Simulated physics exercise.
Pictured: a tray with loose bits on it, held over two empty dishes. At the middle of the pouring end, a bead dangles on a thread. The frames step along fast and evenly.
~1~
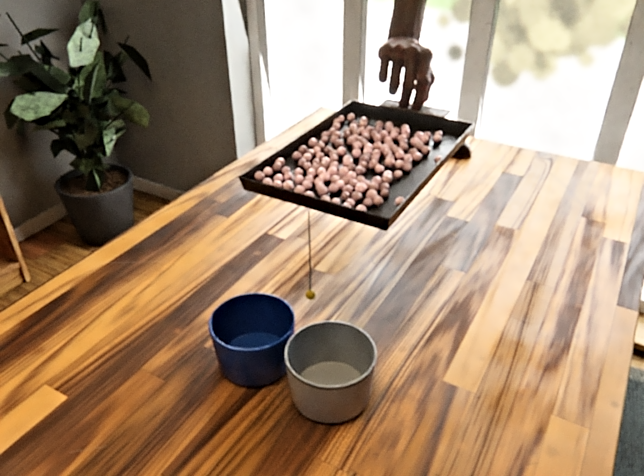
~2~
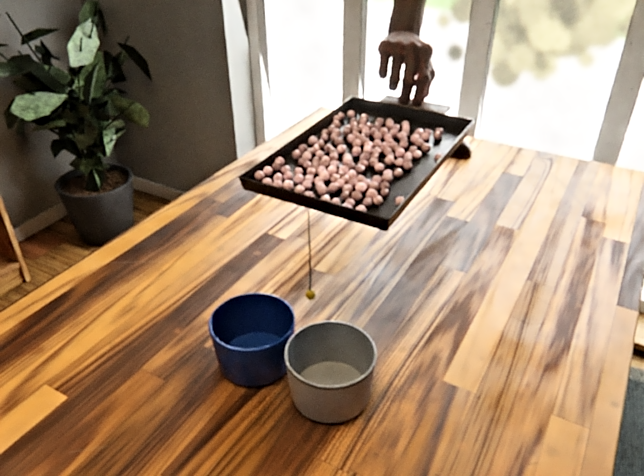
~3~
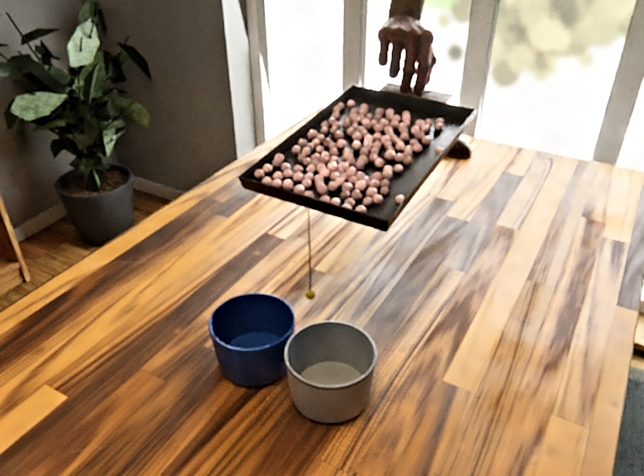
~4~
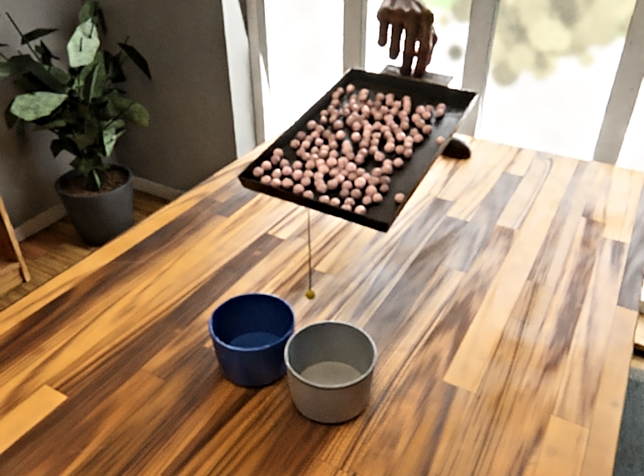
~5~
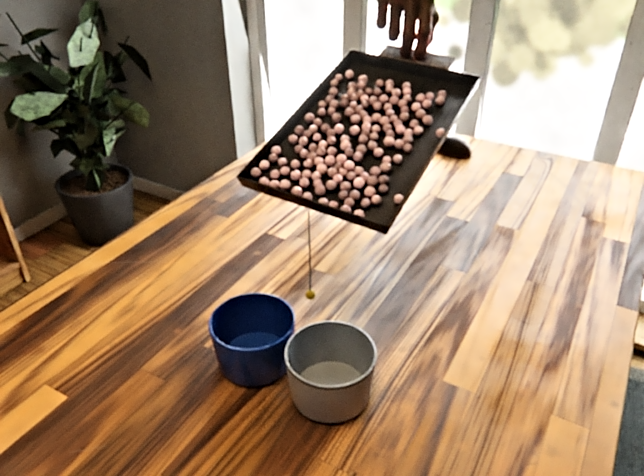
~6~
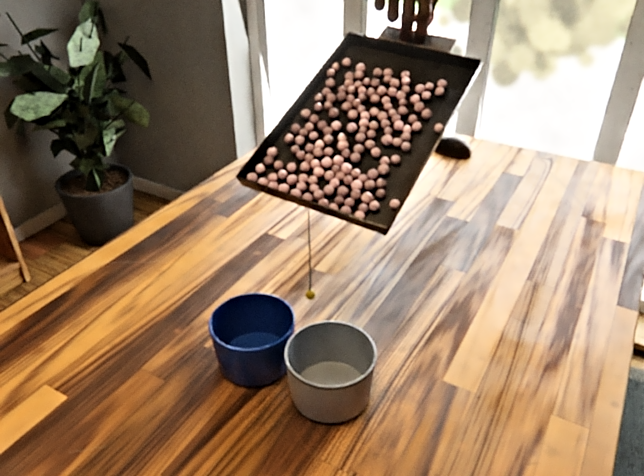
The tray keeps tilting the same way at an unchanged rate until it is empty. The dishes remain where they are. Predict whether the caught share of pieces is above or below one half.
The dishes will gather the main share.
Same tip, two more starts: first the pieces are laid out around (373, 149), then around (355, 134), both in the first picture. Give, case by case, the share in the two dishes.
Estimate: 80 % first, 70 % second.
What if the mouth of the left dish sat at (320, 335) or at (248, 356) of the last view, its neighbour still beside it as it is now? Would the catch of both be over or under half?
At place one the bulk; at place two the minor share.
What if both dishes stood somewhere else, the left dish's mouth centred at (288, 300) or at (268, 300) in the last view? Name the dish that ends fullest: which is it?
Well, first the right-hand one, then the right-hand one.
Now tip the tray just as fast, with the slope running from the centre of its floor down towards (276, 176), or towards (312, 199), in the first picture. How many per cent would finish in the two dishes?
That comes to 20 per cent the first time and 80 per cent the second.
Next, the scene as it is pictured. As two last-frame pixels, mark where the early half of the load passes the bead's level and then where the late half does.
(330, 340), then (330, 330).
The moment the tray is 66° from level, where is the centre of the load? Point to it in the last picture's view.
Somewhere about pixel (331, 192).
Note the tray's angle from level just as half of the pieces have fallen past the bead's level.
Around 95° at that moment.
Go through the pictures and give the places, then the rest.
In the first frame, corners of the pouring end near (243, 176) and (387, 216), level; middle of the load near (357, 154), sugar pearls; left dish near (228, 363); right dish near (308, 399); bead on its thread near (311, 295).
In the second frame, corners of the pouring end near (243, 176) and (387, 217), level; middle of the load near (357, 152).
In the third frame, corners of the pouring end near (242, 176) and (387, 218), tipped barely, lowest at the right corner; middle of the load near (357, 146).
In the fourth frame, corners of the pouring end near (241, 175) and (386, 220), tipped a little, lowest at the right corner; middle of the load near (356, 138).
In the fifth frame, corners of the pouring end near (240, 175) and (386, 223), tipped clearly, lowest at the right corner; middle of the load near (363, 140).
In the sixth frame, corners of the pouring end near (240, 175) and (385, 225), tipped clearly, lowest at the right corner; middle of the load near (361, 138), all but a few on the move; left dish near (228, 363); right dish near (308, 399).
Shortly afterwards, tray tipped steeply; the bulk on the tray; only a few in the right dish; only a few outside both; a little in the air.
Next, tray tipped past a quarter turn; a little on the tray; near half in the right dish; near a quarter in the left dish; a little outside both; near a quarter in the air.
Some moments later, tray tipped past a quarter turn; near half in the right dish; near a quarter in the left dish; near a quarter outside both.
In the end, tray tipped past a quarter turn; near half in the right dish; near a quarter in the left dish; near a quarter outside both.
